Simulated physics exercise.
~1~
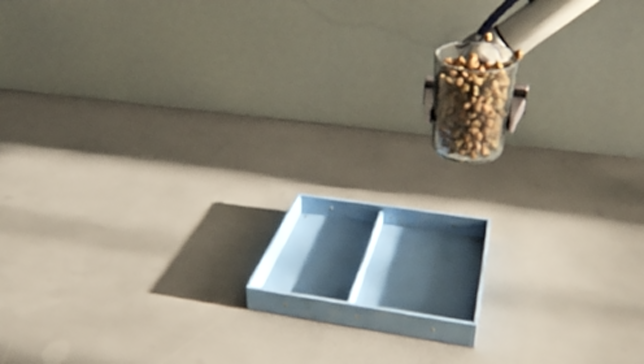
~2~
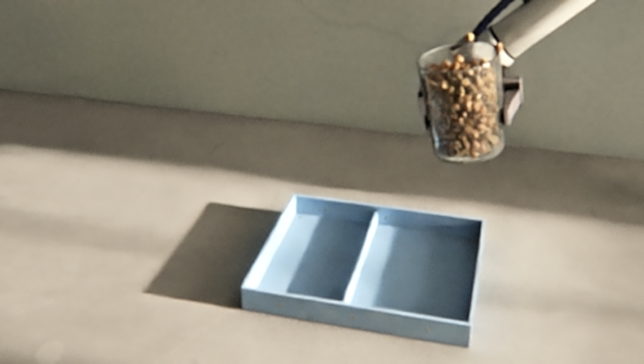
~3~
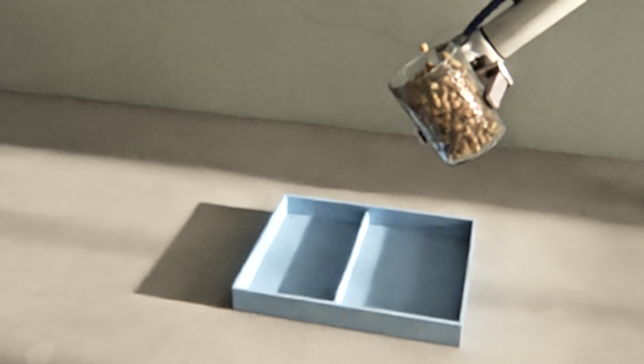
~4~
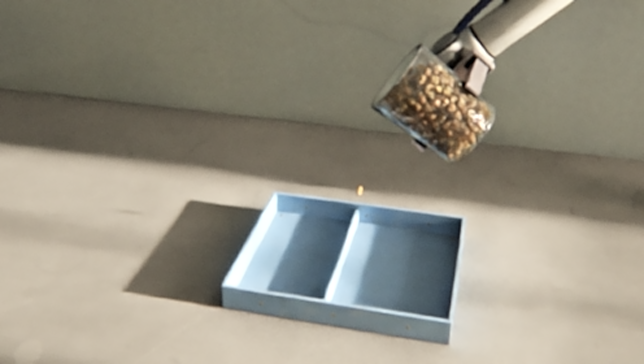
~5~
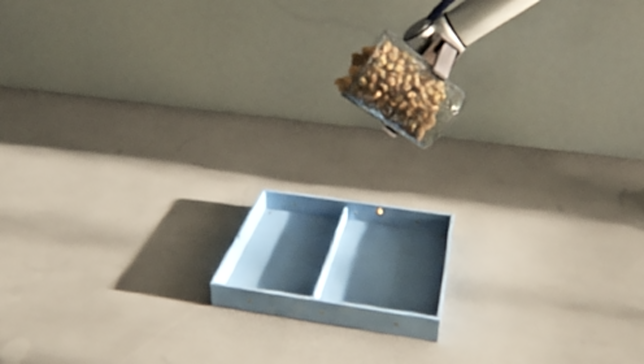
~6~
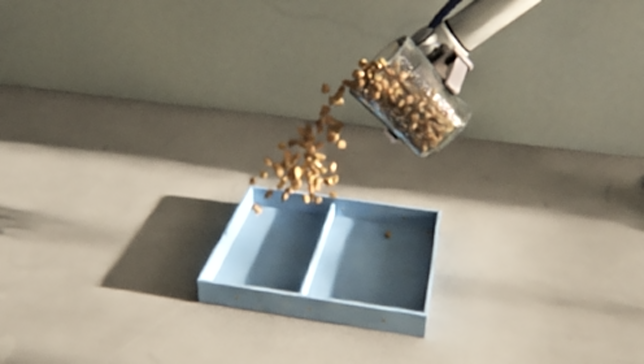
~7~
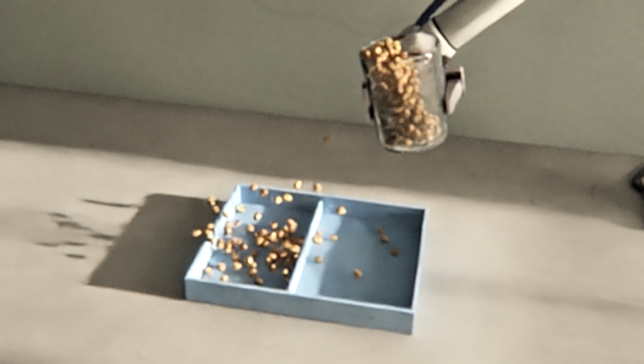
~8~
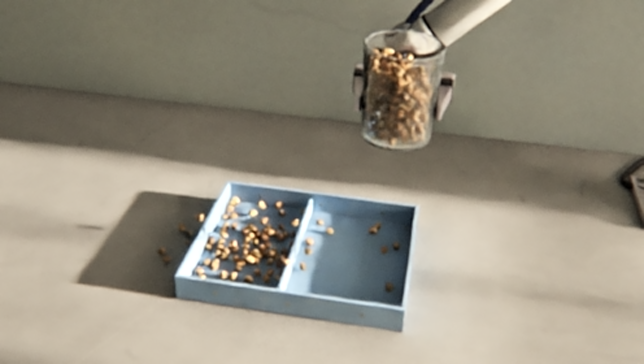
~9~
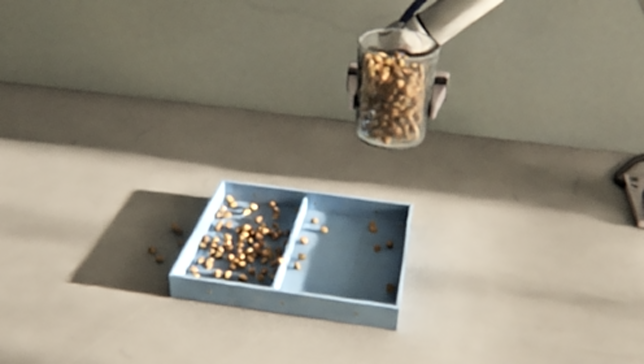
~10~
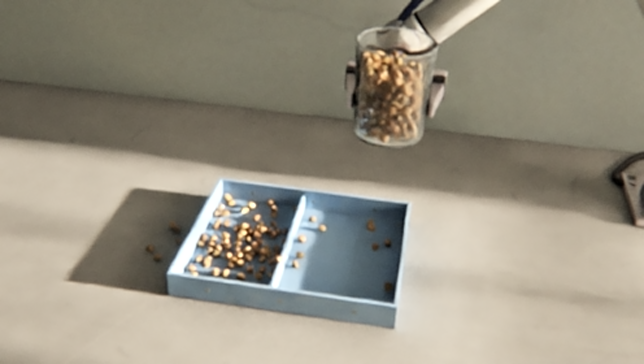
A plain grey-beige table top against a dull green-grey wall is seen from slightly above, in low, warm light, the view drifting gently right. A pale blue tray, divided in two by a cross wall, stands on the table, and above it to the right a robot arm holds a clear tumbler of golden-brown dried beans. The arm tips the tumbler leftward, and a stray bean or two drops first. Then a cluster spills out, landing mostly in the left part, with a few in the right and some outside. The arm turns the tumbler upright and holds still, much of its load remaining.
